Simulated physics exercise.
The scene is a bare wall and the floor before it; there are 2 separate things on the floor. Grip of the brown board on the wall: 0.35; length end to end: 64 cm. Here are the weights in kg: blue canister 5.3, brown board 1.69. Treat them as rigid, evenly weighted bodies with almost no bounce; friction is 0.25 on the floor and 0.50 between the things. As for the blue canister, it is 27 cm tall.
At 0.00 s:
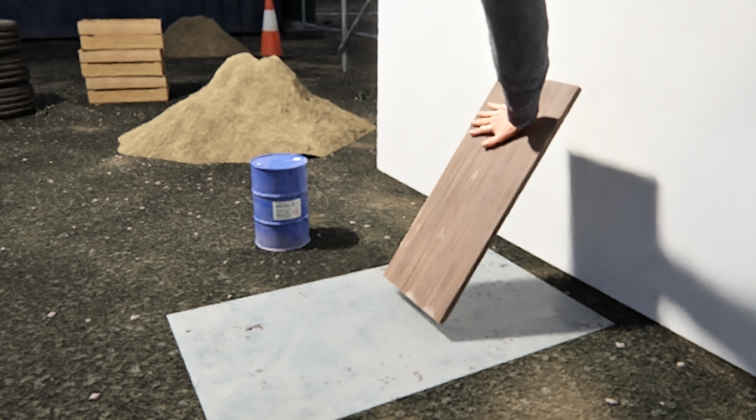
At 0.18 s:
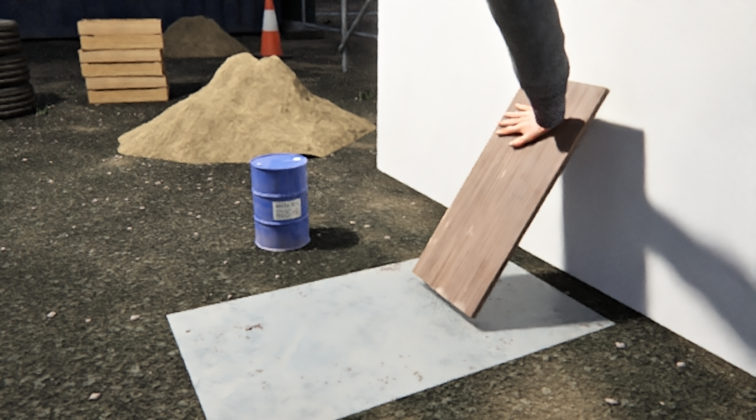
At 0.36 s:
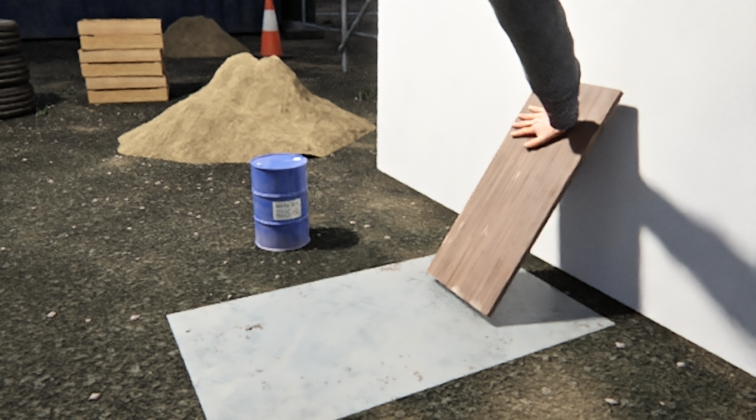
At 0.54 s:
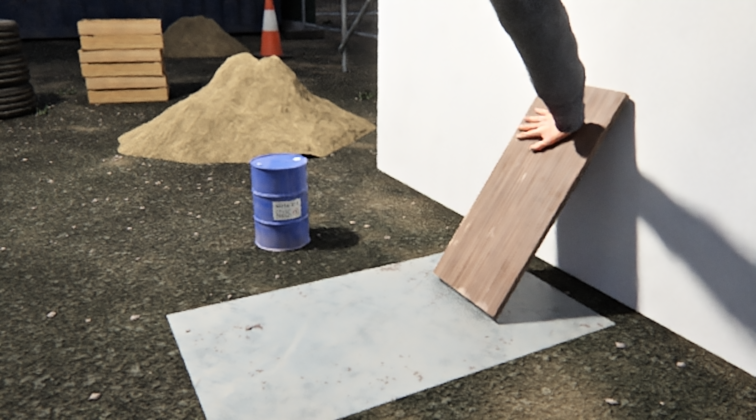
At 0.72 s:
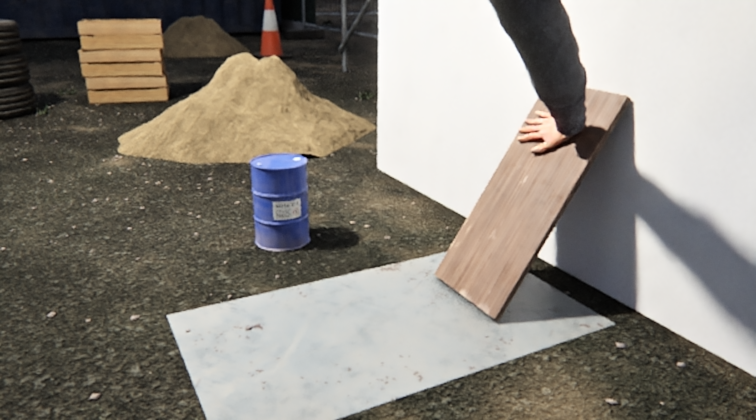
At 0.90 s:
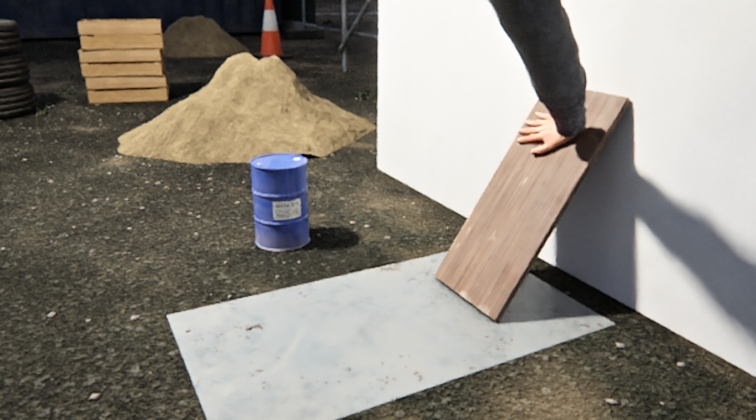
In a gravel yard beside a white wall, a hand grips a tilted brown board above a pale sheet on the ground, with a blue canister standing to the left. The arm moves the board a short way right, toward the wall, then the hand stays on the leaning board, almost motionless.
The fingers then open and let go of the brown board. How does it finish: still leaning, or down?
Down.
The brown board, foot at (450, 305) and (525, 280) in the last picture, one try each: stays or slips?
At first it fails to stay, and the next time it keeps its lean.
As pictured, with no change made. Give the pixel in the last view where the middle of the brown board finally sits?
End position, around (471, 295).
After 1.50 s, brown board leaning 24° more than when let go near (495, 233).
After 1.60 s, brown board leaning 43° more than when let go near (479, 269).
In the end (2.2 s), toppled on the floor, brown board; blue canister under 10 cm from the start. At the end, from the last picture's camera, brown board near (471, 295). The board gives way.
